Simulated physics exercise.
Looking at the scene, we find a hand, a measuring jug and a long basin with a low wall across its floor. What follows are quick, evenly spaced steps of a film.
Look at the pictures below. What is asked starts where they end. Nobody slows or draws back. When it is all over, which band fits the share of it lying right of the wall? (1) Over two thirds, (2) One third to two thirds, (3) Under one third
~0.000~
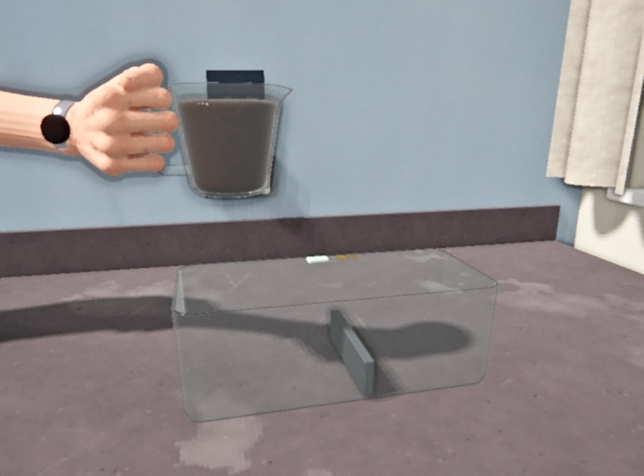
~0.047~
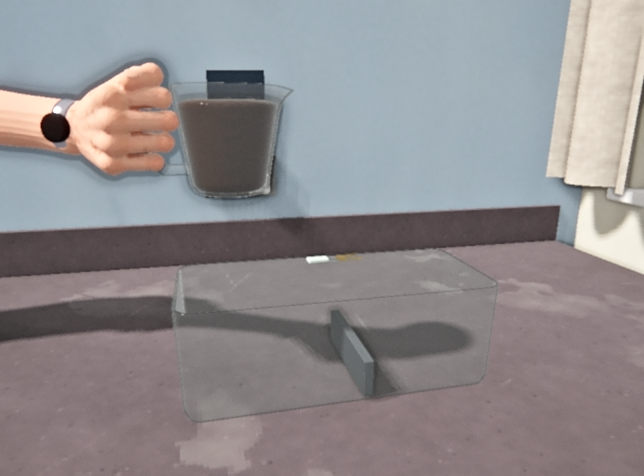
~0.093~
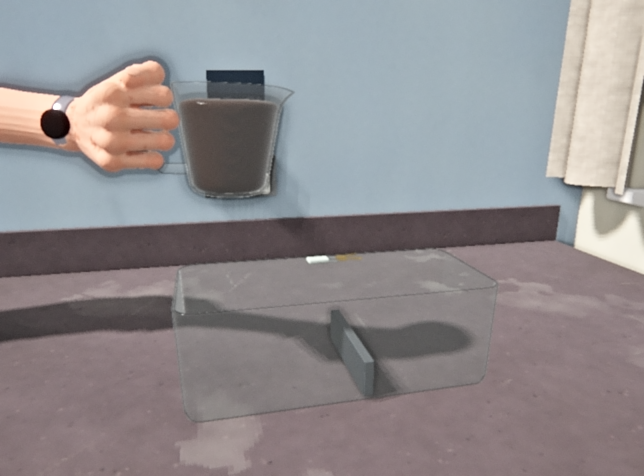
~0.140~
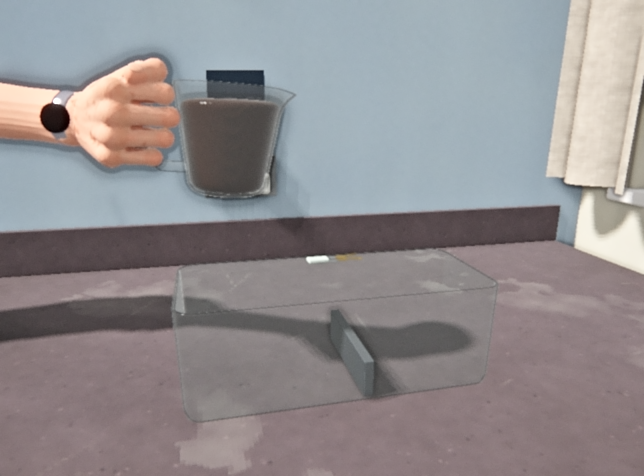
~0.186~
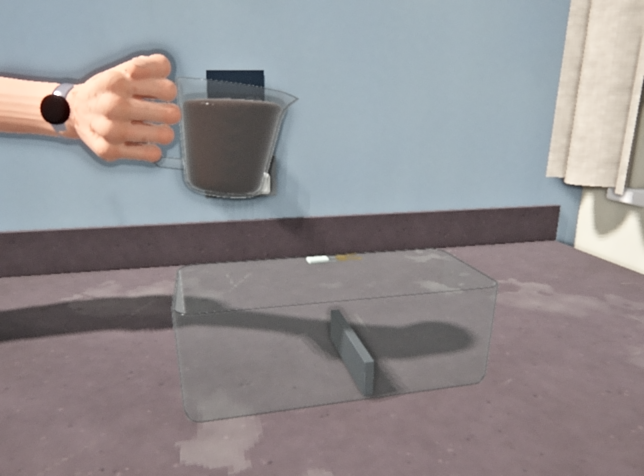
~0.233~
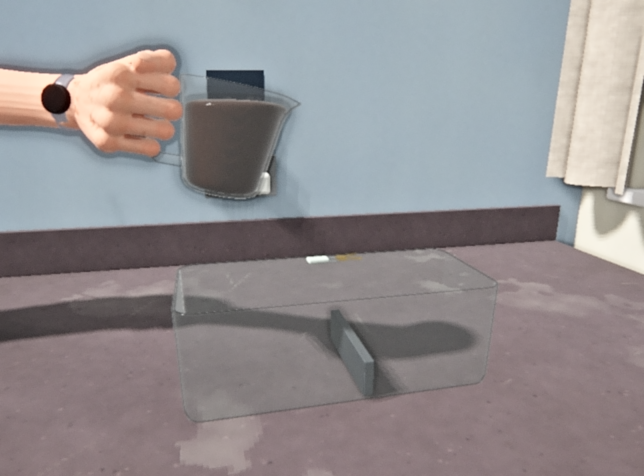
Answer: 2.
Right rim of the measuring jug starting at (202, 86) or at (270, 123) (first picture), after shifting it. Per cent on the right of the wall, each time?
Near 5 per cent for the first start, near 10 per cent for the second.
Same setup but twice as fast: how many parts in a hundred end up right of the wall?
Near 30 in a hundred.
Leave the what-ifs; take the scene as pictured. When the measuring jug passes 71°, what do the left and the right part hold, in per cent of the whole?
Left: Some 0 %. Right: Some 10 %.
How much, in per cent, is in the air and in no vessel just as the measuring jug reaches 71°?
About 25 per cent.
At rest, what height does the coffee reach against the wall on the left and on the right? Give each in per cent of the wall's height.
Left near 20; right near 30.
By 0.66 s the tilt is 71° and 67 per cent is still to pour, 1 is left of the wall and 8 right of it.
By 0.97 s the tilt is 109° and 8 per cent is still to pour, 27 is left of the wall and 50 right of it.
By 1.30 s the tilt is 116° and 0 per cent is still to pour, 47 is left of the wall and 51 right of it.
By 1.65 s the tilt is 116° and 0 per cent is still to pour, 47 is left of the wall and 52 right of it.
At rest 47 per cent lies left of the wall, 52 right of it and 1 outside.
